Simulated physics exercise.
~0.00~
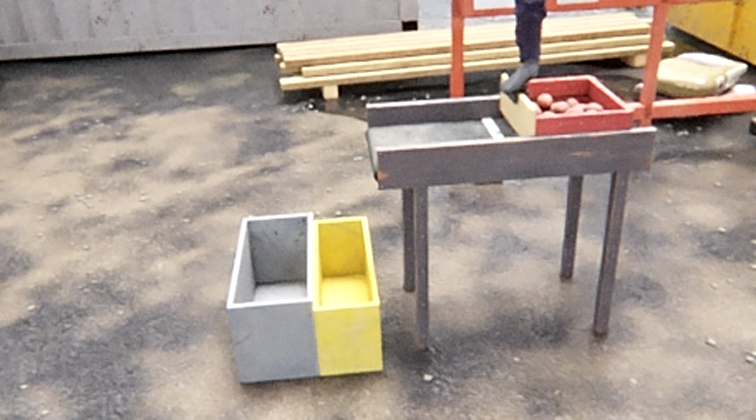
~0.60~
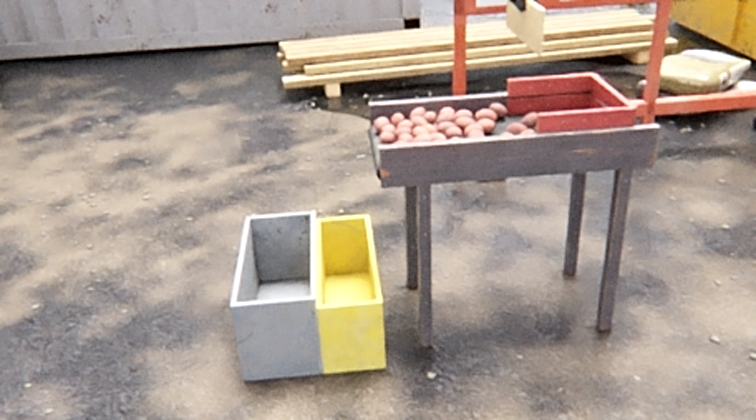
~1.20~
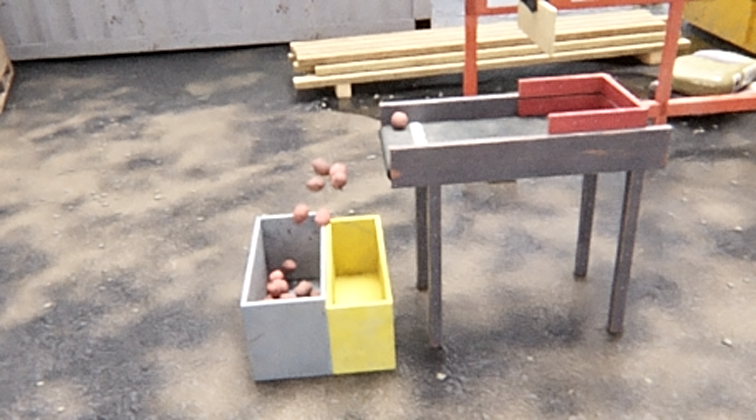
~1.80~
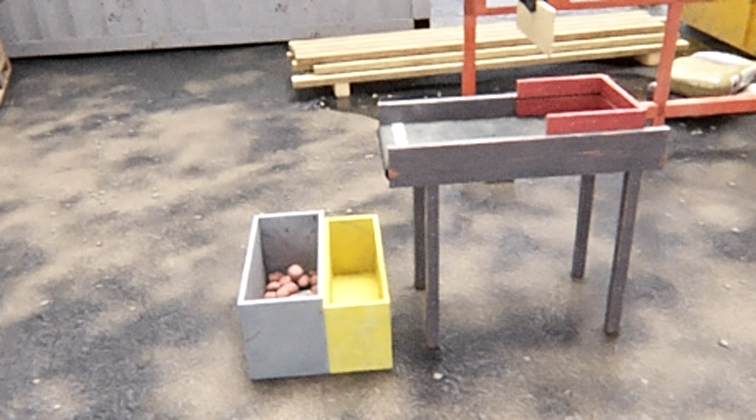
Dark-sleeved arm reaching to a gate that rises, reddish potatoes riding a belt left and dropping past yellow tote into grey bin.
